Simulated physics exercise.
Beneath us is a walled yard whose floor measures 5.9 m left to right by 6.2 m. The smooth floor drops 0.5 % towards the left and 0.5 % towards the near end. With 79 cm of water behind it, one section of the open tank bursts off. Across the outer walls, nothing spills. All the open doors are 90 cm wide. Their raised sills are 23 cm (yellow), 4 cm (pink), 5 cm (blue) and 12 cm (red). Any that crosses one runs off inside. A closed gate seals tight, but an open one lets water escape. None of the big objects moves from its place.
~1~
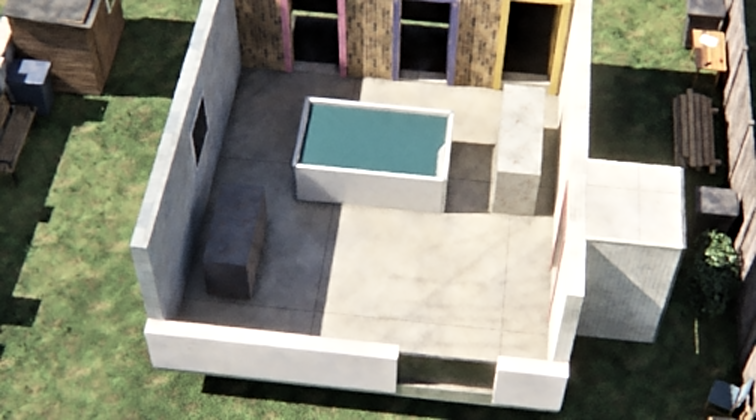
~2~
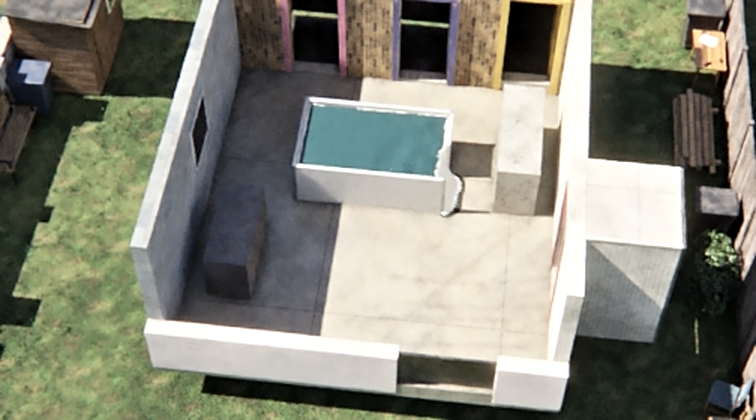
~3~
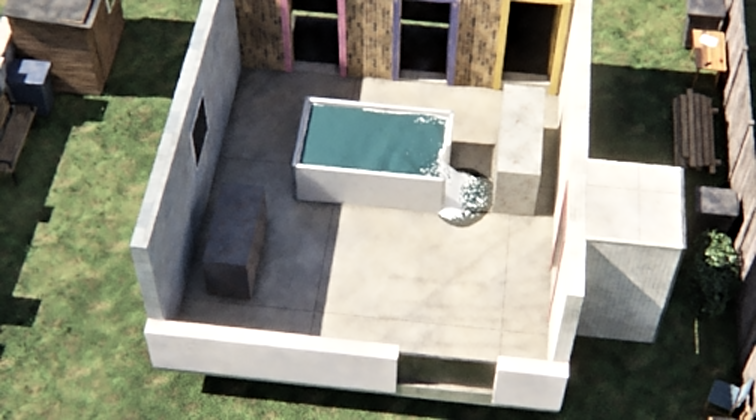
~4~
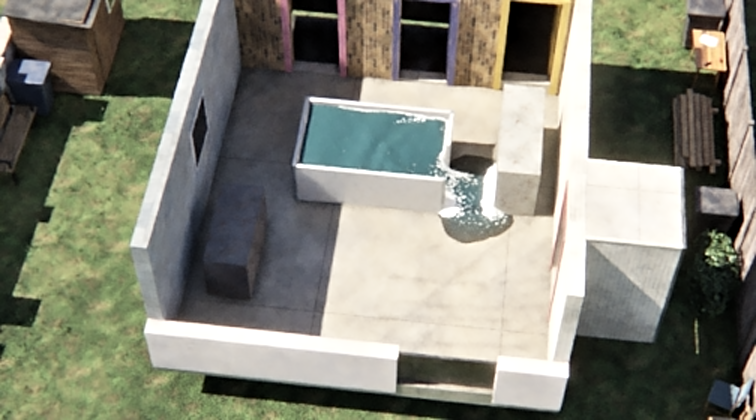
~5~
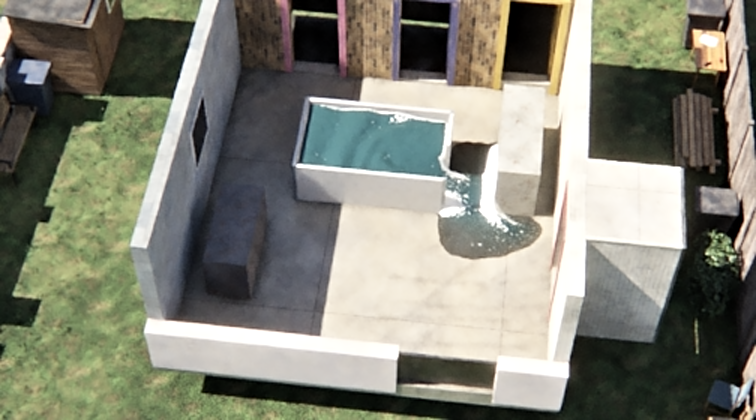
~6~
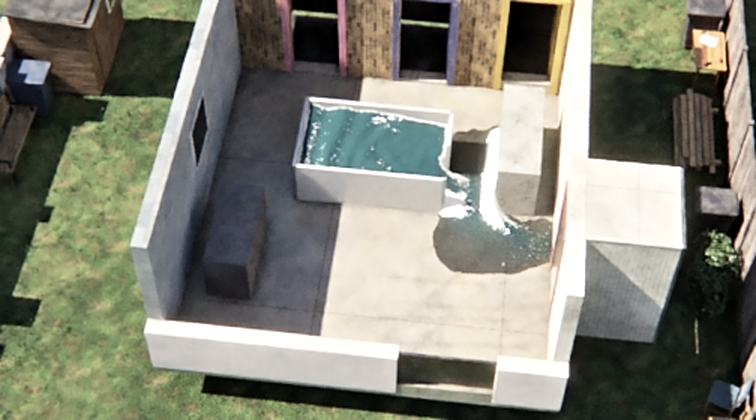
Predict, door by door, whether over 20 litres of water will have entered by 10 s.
Result: Yellow door: The total remains smaller than the cap, pink door: The total remains smaller than the cap, blue door: The total grows larger than the cap, red door: The total grows larger than the cap.
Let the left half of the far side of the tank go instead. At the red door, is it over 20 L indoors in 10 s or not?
Against that limit: Red short of it.
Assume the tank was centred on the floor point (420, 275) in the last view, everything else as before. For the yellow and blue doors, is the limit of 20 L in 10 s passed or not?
Yellow: Within limit; blue: Within limit.
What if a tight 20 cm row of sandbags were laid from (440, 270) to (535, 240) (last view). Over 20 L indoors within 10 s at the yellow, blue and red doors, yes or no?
Checking the limit, yellow is fine, blue is too much, red is fine.
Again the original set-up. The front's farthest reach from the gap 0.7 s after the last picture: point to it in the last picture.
Around pixel (539, 365).
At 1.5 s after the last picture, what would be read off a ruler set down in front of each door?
In cm: Yellow 11, pink 0, blue 16, red 19.
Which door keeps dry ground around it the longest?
That's the pink door.
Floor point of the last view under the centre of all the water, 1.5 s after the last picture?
Around (415, 190) in the last picture.
Then, 0.7 s after the last picture water covers 20 % of the floor and is deepest (56 cm) near (484, 196); yellow door 5 cm at the sill, 0 L in, pink door not reached, blue door not reached, red door 20 cm at the sill, 5 L in.
Then, 1.5 s after the last picture water covers 35 % of the floor and is deepest (46 cm) near (484, 196); yellow door 11 cm at the sill, 0 L in, pink door not reached, blue door 16 cm at the sill, 14 L in, red door 19 cm at the sill, 28 L in.
Then, 2.8 s after the last picture water covers 60 % of the floor and is deepest (32 cm) near (484, 196); yellow door 9 cm at the sill, 0 L in, pink door 4 cm at the sill, 0 L in, blue door 12 cm at the sill, 63 L in, red door 14 cm at the sill, 51 L in.
Then, 5.3 s after the last picture water covers 90 % of the floor and is deepest (20 cm) near (484, 196); yellow door 8 cm at the sill, 0 L in, pink door 3 cm at the sill, 0 L in, blue door 8 cm at the sill, 100 L in, red door 11 cm at the sill, 57 L in.
Then, 9.3 s after the last picture water covers 95 % of the floor and is deepest (13 cm) near (171, 347); yellow door 5 cm at the sill, 0 L in, pink door 6 cm at the sill, 3 L in, blue door 6 cm at the sill, 114 L in, red door 7 cm at the sill, 58 L in.
